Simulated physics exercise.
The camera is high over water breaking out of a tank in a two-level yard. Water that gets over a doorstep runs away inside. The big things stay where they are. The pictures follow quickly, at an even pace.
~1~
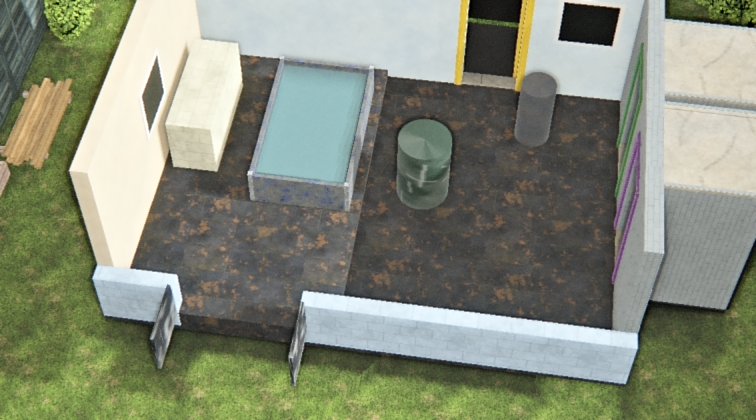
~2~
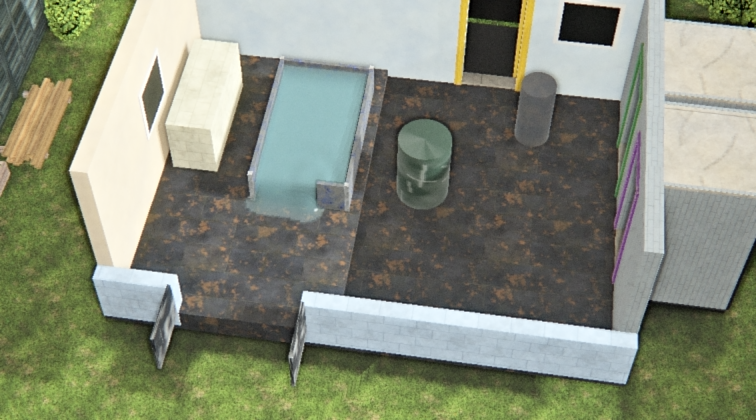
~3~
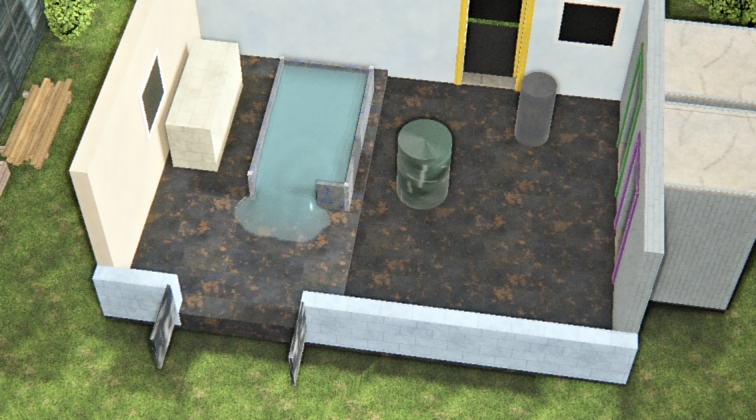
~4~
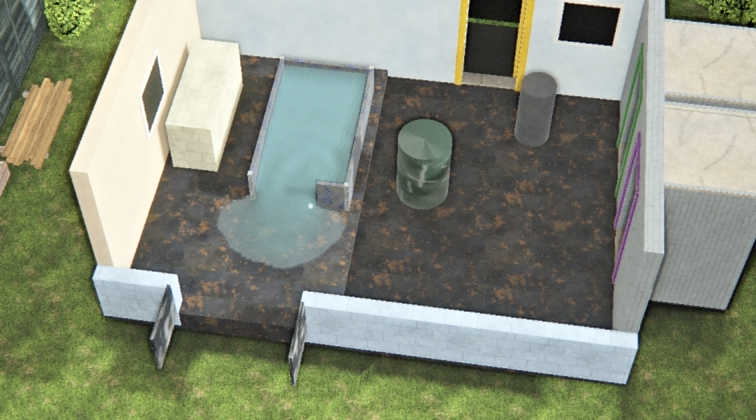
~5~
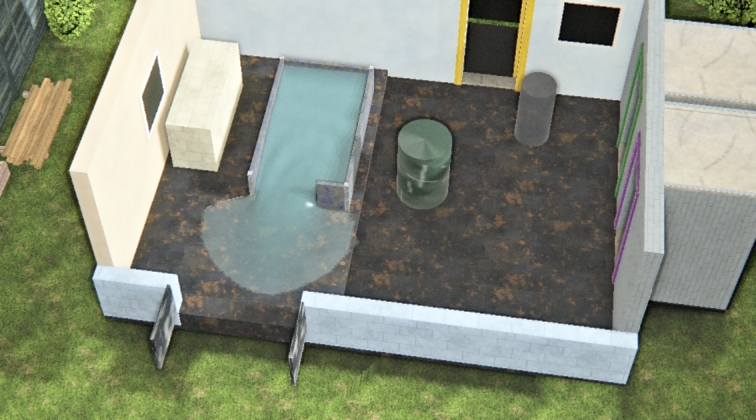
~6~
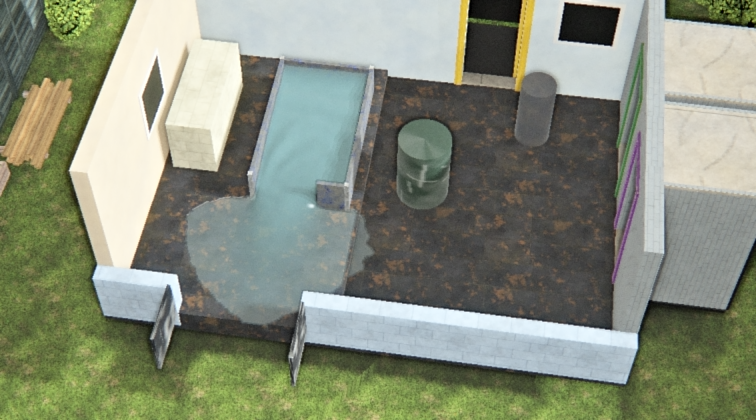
We see a high view of a walled yard where an open tank of water stands still, then its near wall breaks open and water pours out, spreading across the dark, rust-speckled floor toward the low front wall.
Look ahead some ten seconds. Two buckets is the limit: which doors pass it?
The yellow door admits no more than that; the green door admits no more than that; the purple door admits no more than that.
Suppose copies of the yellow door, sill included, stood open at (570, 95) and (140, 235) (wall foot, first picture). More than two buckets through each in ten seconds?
In turn: Holds, takes more.
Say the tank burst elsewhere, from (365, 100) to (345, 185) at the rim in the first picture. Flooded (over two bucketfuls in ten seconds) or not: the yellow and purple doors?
Then: The yellow one passes that mark; the purple one floods.
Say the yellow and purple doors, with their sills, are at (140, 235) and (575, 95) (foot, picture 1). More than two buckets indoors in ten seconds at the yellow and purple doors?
Then: The yellow door lets more in; the purple door lets less in.
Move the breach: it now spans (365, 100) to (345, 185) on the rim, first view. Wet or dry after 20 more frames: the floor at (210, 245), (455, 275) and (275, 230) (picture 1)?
In that order: Clear, covered, not flooded.
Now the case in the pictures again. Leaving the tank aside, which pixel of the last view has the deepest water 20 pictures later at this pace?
Near (123, 291).
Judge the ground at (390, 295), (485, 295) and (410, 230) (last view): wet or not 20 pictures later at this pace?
One after the other: Flooded, awash, free of water.
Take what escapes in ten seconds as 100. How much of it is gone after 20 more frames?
Some 55 per cent.
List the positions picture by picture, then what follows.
The first picture shows the open tank at (313, 123) is whole and still.
In the second picture, water pours out at (286, 195) and has run to (251, 206).
In the third picture, the front is at (246, 225), out from the gap at (286, 195).
In the fourth picture, the front is at (285, 263), out from the gap at (286, 196).
In the fifth picture, water pours out at (286, 195) and has run to a hidden place.
In the sixth picture, water pours out at (286, 195) and has run to a hidden place.
A moment on, water covers 20 % of the floor; the yellow door not reached, the green door not reached, the purple door not reached.
Next, water covers 20 % of the floor; the yellow door not reached, the green door not reached, the purple door not reached.
Then, water covers 35 % of the floor; the yellow door not reached, the green door not reached, the purple door not reached.
Later, water covers 45 % of the floor; the yellow door not reached, the green door not reached, the purple door wet at the sill, nothing in.
In the end, water covers 55 % of the floor; the yellow door not reached, the green door not reached, the purple door wet at the sill, nothing in.
